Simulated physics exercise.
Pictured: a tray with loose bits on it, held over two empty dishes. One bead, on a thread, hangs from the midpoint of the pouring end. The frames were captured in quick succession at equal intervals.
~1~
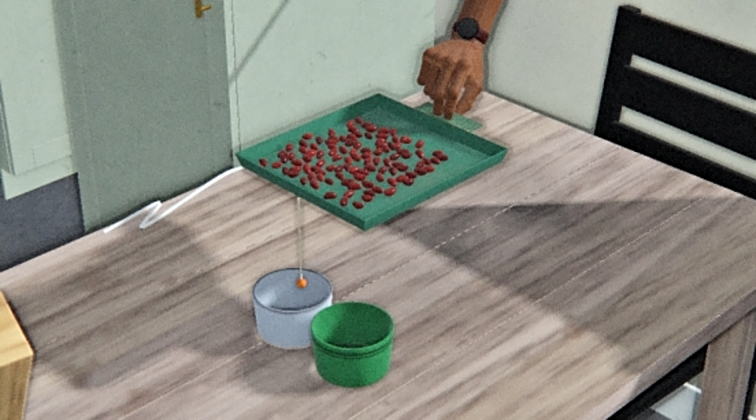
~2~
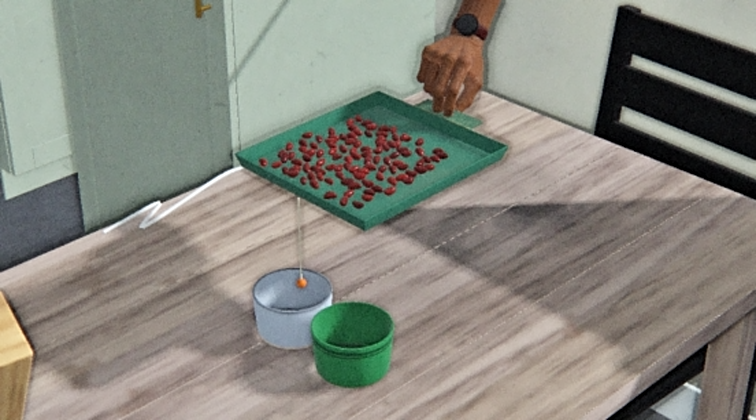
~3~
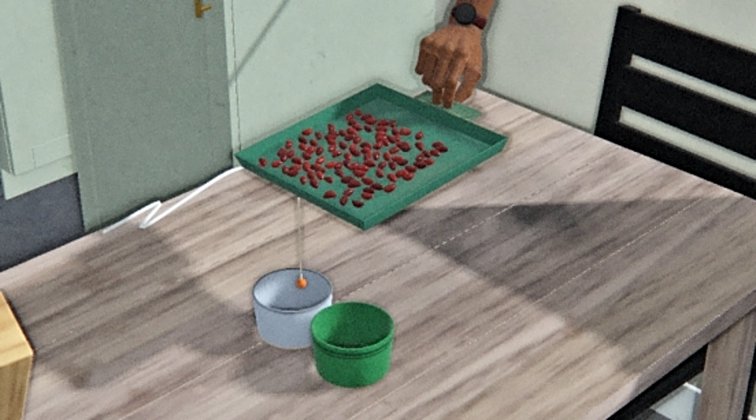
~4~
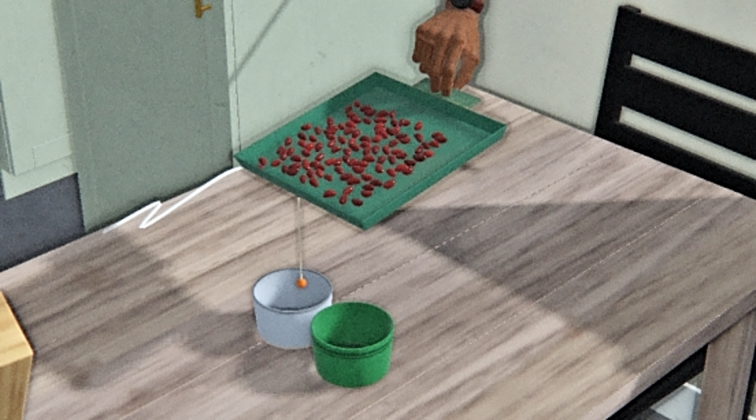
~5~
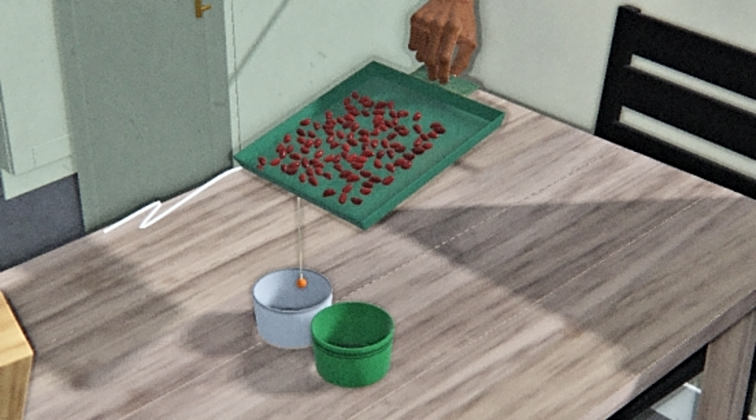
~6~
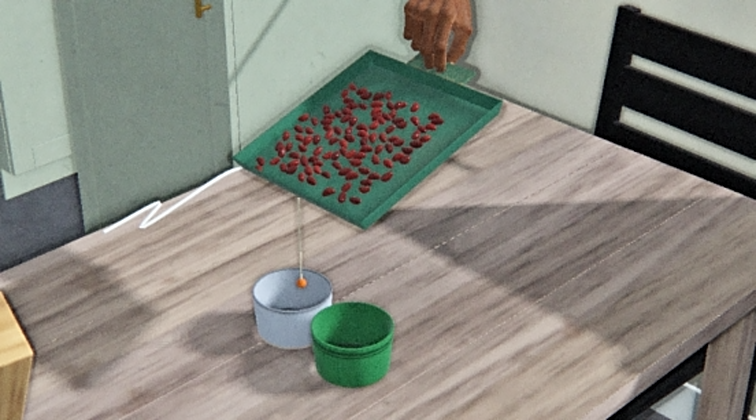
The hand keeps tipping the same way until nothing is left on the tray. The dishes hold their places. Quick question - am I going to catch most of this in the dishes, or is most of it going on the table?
The dishes catch a minority of the load.
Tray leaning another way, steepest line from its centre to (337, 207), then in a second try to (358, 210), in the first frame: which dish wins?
For the first slope the righthand dish, for the second the righthand dish.
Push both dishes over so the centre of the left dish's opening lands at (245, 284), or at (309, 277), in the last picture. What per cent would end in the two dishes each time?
First position: Some 70 %; second position: Some 0 %.
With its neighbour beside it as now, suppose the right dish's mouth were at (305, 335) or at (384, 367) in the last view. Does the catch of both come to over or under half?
Well, it comes to a greater portion at first and a lesser portion after that.
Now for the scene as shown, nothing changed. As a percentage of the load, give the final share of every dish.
The left dish ends up with around 0 percent of the load, the right dish with around 0 percent.
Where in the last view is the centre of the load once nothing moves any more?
Roughly pixel (215, 359).
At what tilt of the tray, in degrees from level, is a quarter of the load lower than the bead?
About 105 degrees.
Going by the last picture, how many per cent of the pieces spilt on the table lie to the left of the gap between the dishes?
I'd guess close to 100 %.
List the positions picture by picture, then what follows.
The first frame shows corners of the pouring end near (242, 153) and (365, 217), level; middle of the load near (356, 158), kidney beans; left dish near (263, 322); right dish near (323, 359); bead on its thread near (301, 283).
The second frame shows corners of the pouring end near (241, 153) and (365, 217), level; middle of the load near (356, 156).
The third frame shows corners of the pouring end near (241, 154) and (364, 217), tipped barely, level across its low end; middle of the load near (356, 153).
The fourth frame shows corners of the pouring end near (240, 155) and (363, 217), tipped a little, level across its low end; middle of the load near (355, 148).
The fifth frame shows corners of the pouring end near (239, 155) and (362, 218), tipped a little, level across its low end; middle of the load near (353, 143).
The sixth frame shows corners of the pouring end near (238, 156) and (361, 218), tipped clearly, level across its low end; middle of the load near (350, 139); left dish near (263, 322); right dish near (323, 359).
Shortly afterwards, tray tipped steeply; all but a few on the tray; only a few in the air.
Next, tray tipped past a quarter turn; near a third on the tray; a little outside both; near half in the air.
Some moments later, tray tipped past a quarter turn; only a few in the right dish; a little in the left dish; all but a few outside both.
In the end, tray tipped past a quarter turn; only a few in the right dish; a little in the left dish; all but a few outside both.
